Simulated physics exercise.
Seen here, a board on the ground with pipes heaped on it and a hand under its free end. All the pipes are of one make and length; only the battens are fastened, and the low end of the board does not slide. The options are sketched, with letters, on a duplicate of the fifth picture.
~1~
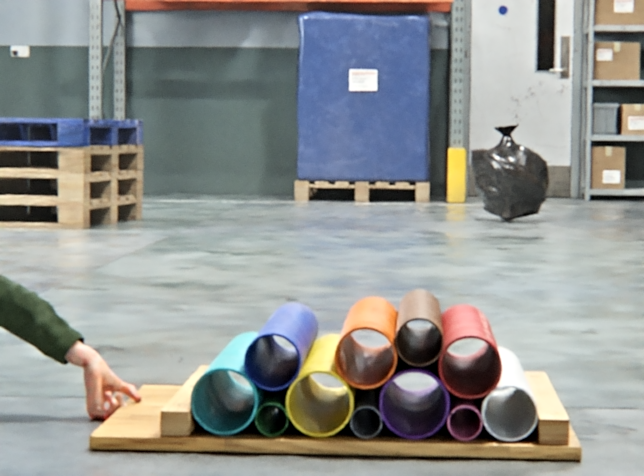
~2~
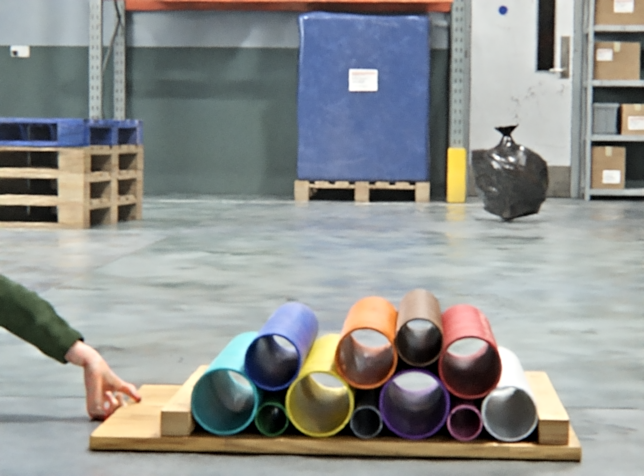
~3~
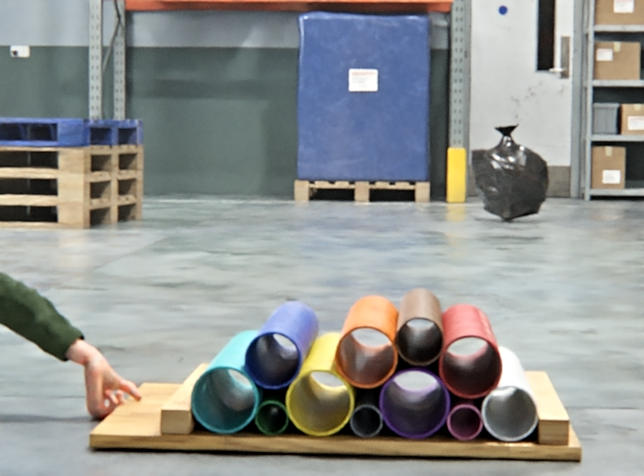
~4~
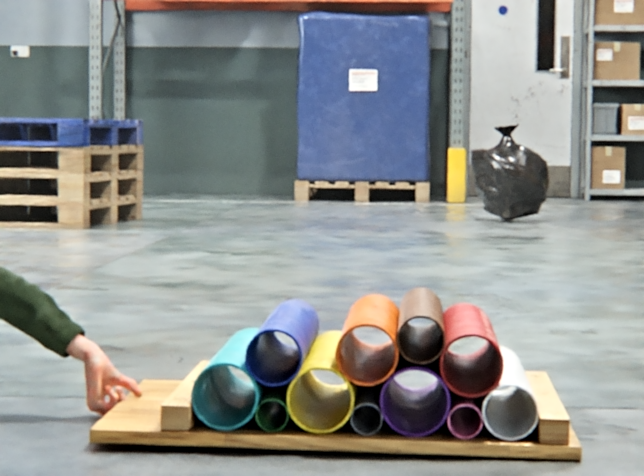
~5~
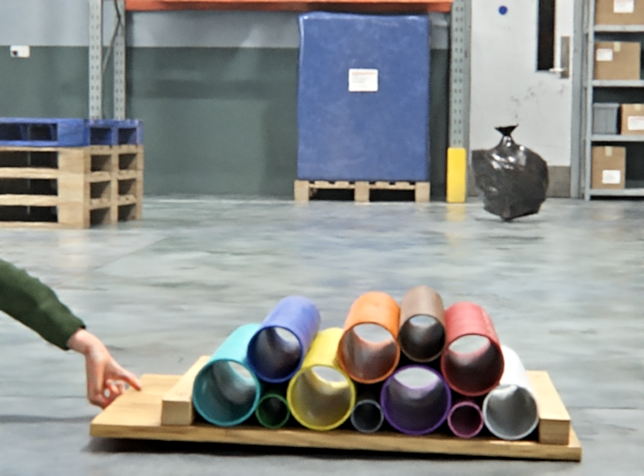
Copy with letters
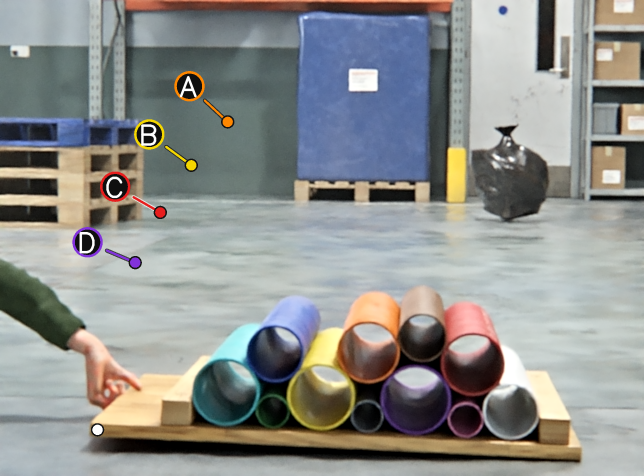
The footage shows a hand at the left end of a wooden board stacked with colourful pipes between two battens on a warehouse floor; the hand stays low at first, then raises that end slightly, tilting the pipes with it.
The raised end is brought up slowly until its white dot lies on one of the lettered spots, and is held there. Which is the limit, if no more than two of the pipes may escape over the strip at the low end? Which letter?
Lift it to A and no more.
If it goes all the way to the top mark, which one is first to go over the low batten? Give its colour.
It is the red one.
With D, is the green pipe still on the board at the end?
Yes, with D.
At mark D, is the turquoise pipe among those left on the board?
The turquoise pipe: Yes.
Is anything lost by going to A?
At A: Yes.
On the copy, A at (228, 122); B at (191, 166); C at (160, 212); D at (135, 263); the white dot at (98, 430).
On A. First, board at 21°.
Then, board at 41°.
Finally, board at 42°, two over the low batten (red, brown).
By contrast, B one over the low batten (red); C none over the low batten; D none over the low batten.
